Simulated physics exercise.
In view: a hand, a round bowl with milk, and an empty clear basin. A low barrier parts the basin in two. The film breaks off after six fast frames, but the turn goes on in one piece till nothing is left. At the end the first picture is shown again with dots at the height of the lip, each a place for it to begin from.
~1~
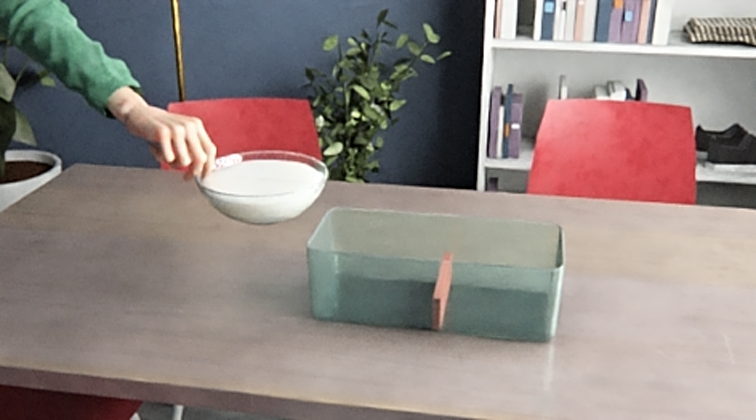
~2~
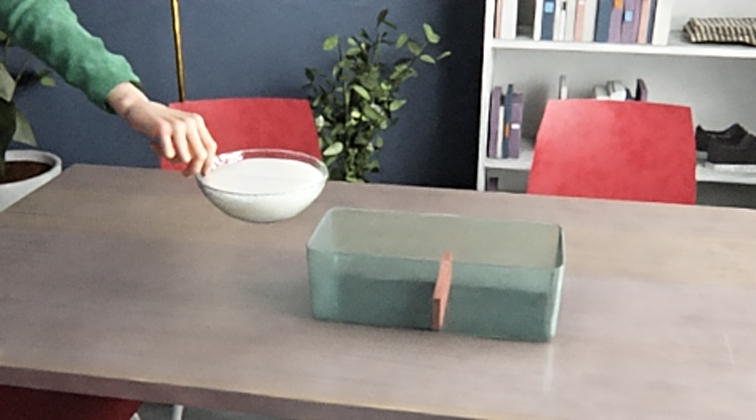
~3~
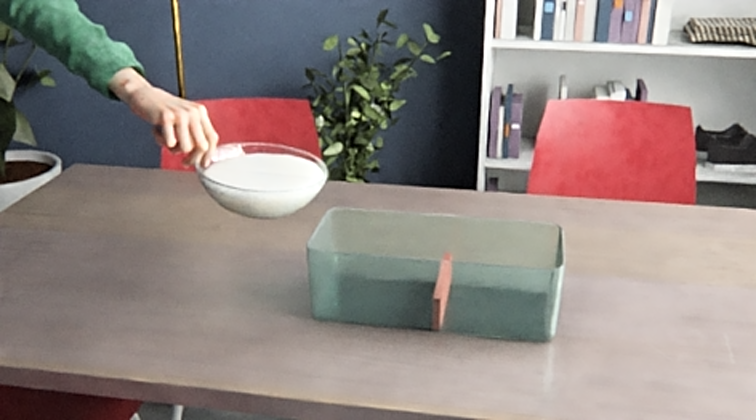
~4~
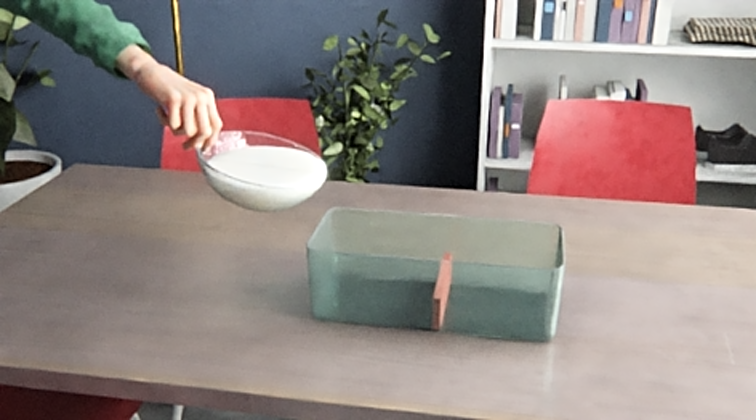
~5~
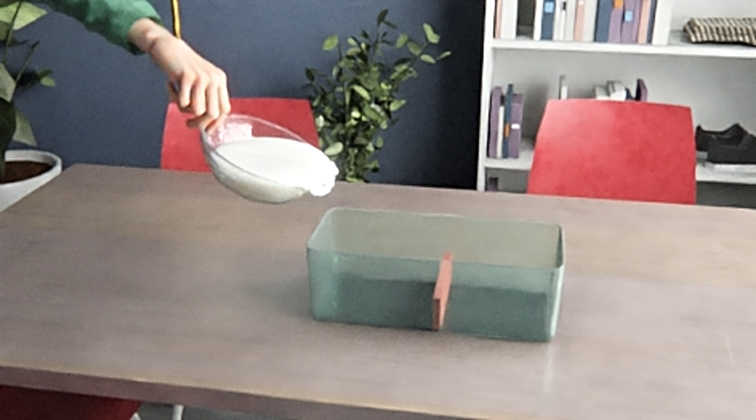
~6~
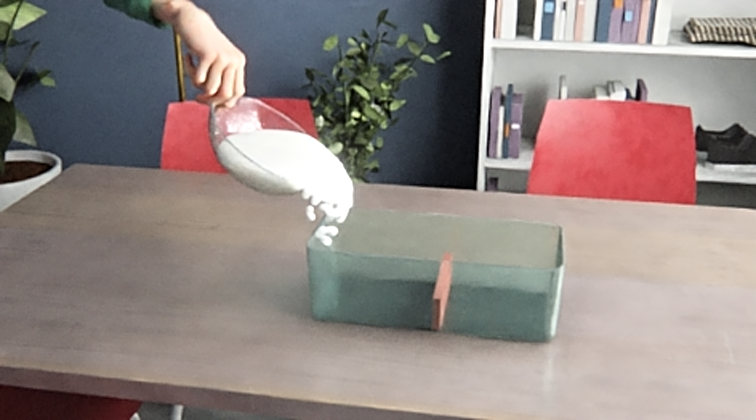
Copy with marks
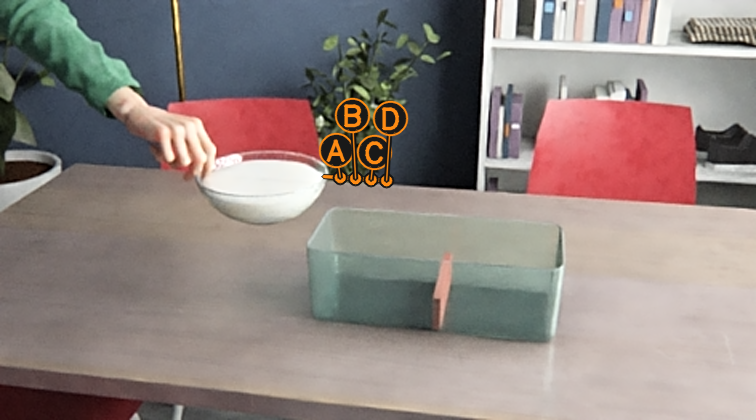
At a wooden table, a hand held a round glass bowl of milk beside a clear basin with a low divider, then tilted it rightward until milk poured over the lip toward the basin's left end.
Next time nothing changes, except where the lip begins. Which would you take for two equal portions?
Take C.
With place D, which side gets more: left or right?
More ends on the right.
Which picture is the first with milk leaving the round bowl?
In picture 4.
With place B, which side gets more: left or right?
More ends on the left.
In orange, A at (340, 177); B at (355, 178); C at (371, 179); D at (386, 180).
With A, about 92 % ends left of the wall and 6 % right of it.
With B, about 85 % ends left of the wall and 13 % right of it.
With C, about 49 % ends left of the wall and 50 % right of it.
With D, about 21 % ends left of the wall and 78 % right of it.
